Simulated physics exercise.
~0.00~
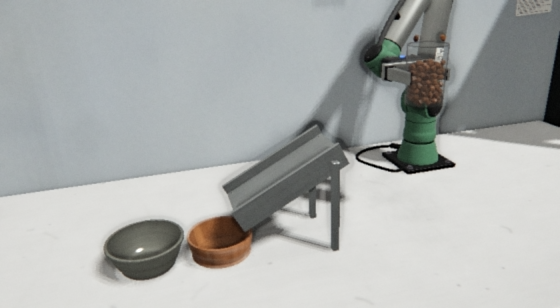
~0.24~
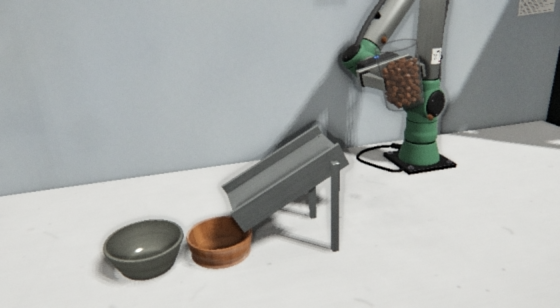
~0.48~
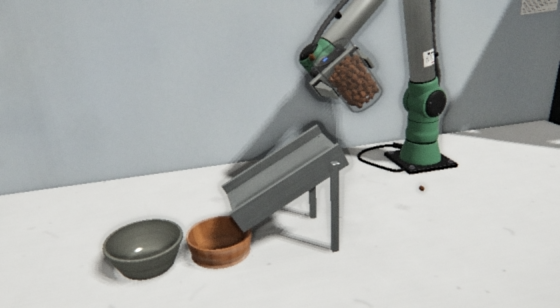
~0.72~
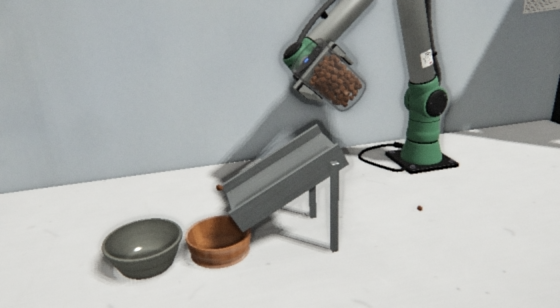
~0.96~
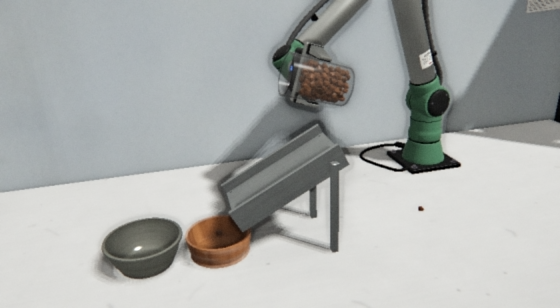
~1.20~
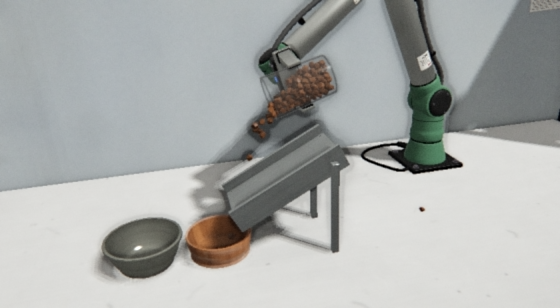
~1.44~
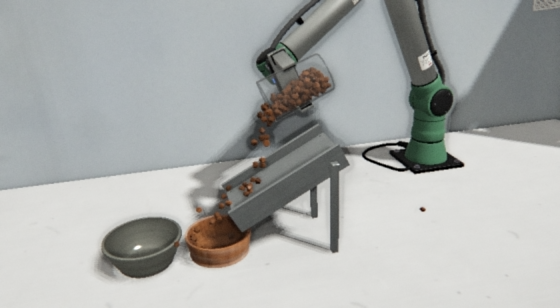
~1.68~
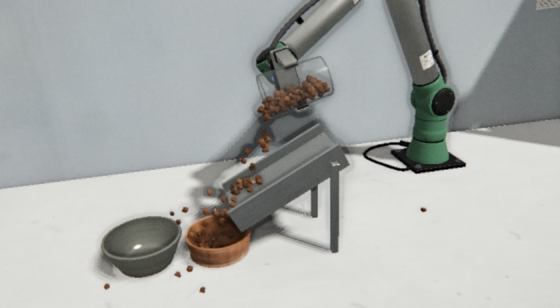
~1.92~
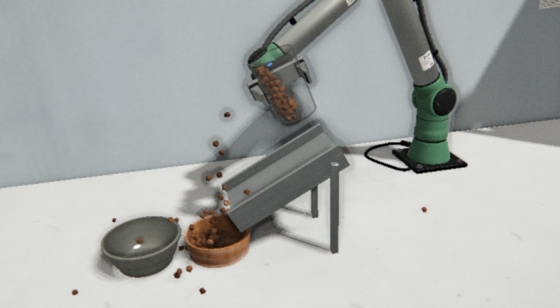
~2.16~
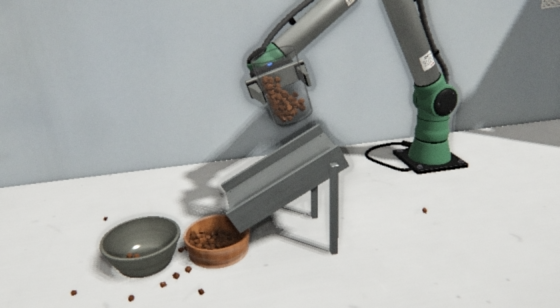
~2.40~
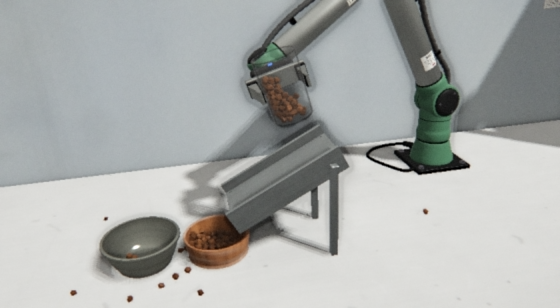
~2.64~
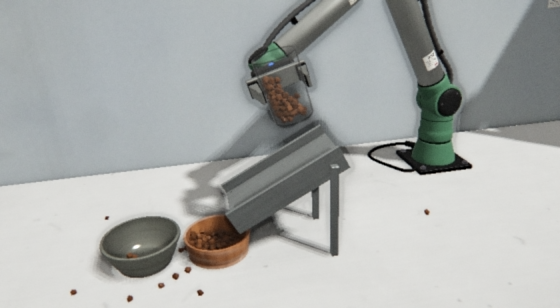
A robot arm tips brown pellets down a chute into bowls, spilling some and keeping others.
